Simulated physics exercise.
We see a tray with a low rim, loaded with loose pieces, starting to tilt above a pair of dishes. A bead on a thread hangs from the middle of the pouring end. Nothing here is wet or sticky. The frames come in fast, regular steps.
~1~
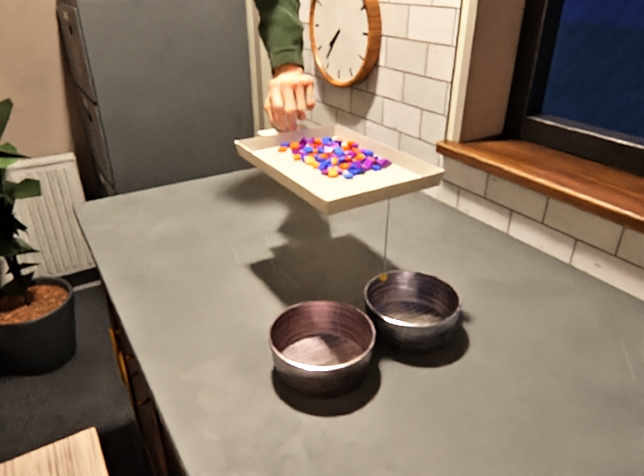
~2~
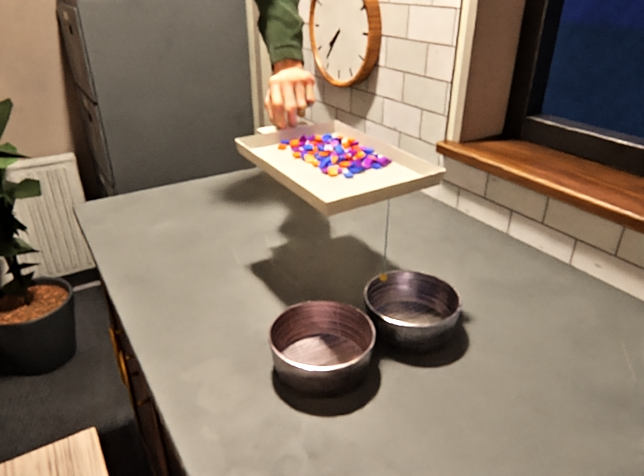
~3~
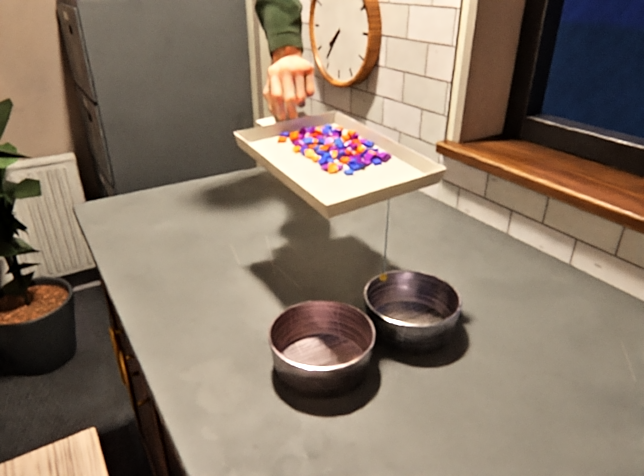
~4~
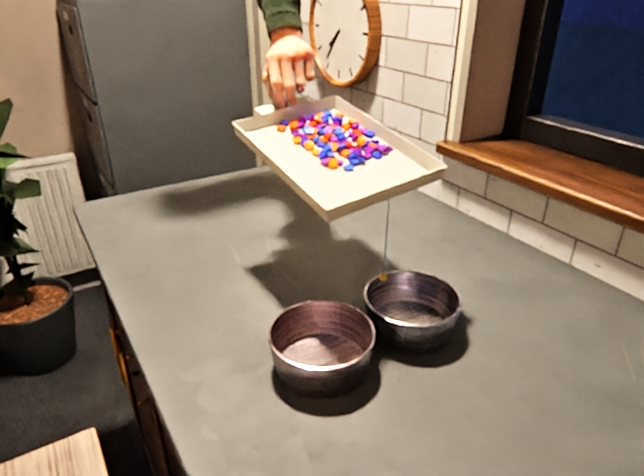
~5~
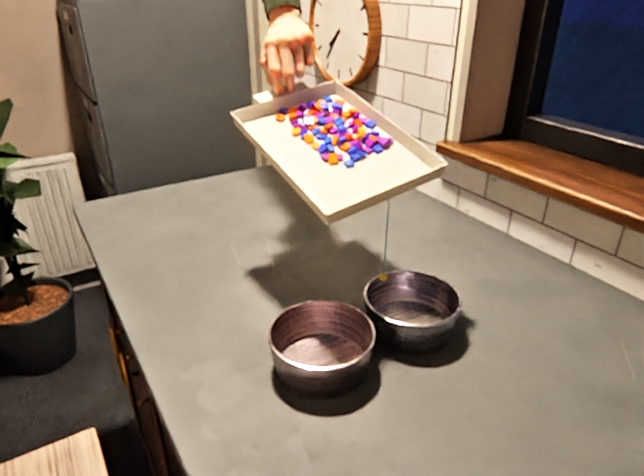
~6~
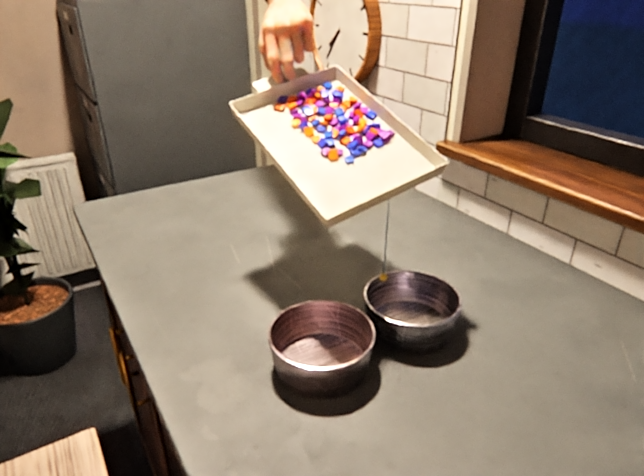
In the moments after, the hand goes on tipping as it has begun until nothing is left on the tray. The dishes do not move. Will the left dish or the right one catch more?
The left dish gets more.
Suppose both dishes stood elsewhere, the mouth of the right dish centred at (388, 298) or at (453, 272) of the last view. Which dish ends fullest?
First the left-hand dish, then the dish on the left.
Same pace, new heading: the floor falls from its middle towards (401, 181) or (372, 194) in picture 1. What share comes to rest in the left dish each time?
Near 0 % and 10 %.
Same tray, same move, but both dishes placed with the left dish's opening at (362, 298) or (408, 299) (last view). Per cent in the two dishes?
Near 60 % and 0 %.
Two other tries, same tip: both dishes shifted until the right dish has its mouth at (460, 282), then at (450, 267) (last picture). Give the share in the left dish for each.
The first gives 50 %, the second 50 %.
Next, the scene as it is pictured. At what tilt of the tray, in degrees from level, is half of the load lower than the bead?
Roughly 95°.
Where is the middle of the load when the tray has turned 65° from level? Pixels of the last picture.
Around (334, 203).
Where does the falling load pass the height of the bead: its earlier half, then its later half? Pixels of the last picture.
At about (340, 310), then at (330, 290).
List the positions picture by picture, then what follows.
In the first frame, corners of the pouring end at (328, 199) and (441, 170), level; middle of the load at (333, 157), mosaic tiles; left dish at (351, 376); right dish at (444, 334); bead on its thread at (384, 277).
In the second frame, corners of the pouring end at (328, 200) and (441, 170), level; middle of the load at (333, 155).
In the third frame, corners of the pouring end at (328, 203) and (442, 168), tipped barely, lowest at the left corner; middle of the load at (333, 149).
In the fourth frame, corners of the pouring end at (328, 207) and (443, 165), tipped a little, lowest at the left corner; middle of the load at (333, 140).
In the fifth frame, corners of the pouring end at (328, 212) and (444, 163), tipped clearly, lowest at the left corner; middle of the load at (333, 131).
In the sixth frame, corners of the pouring end at (328, 216) and (444, 161), tipped clearly, lowest at the left corner; middle of the load at (333, 122); left dish at (351, 376); right dish at (444, 334).
Soon after the last picture, tray tipped steeply; nearly all on the tray; a stray few in the air.
A little later, tray tipped past a quarter turn; about a quarter on the tray; about half in the left dish; a stray few in the right dish; a small part outside both; a small part in the air.
Later still, tray tipped past a quarter turn; about two thirds in the left dish; a stray few in the right dish; about a third outside both.
At rest, tray tipped past a quarter turn; about two thirds in the left dish; a stray few in the right dish; about a third outside both.
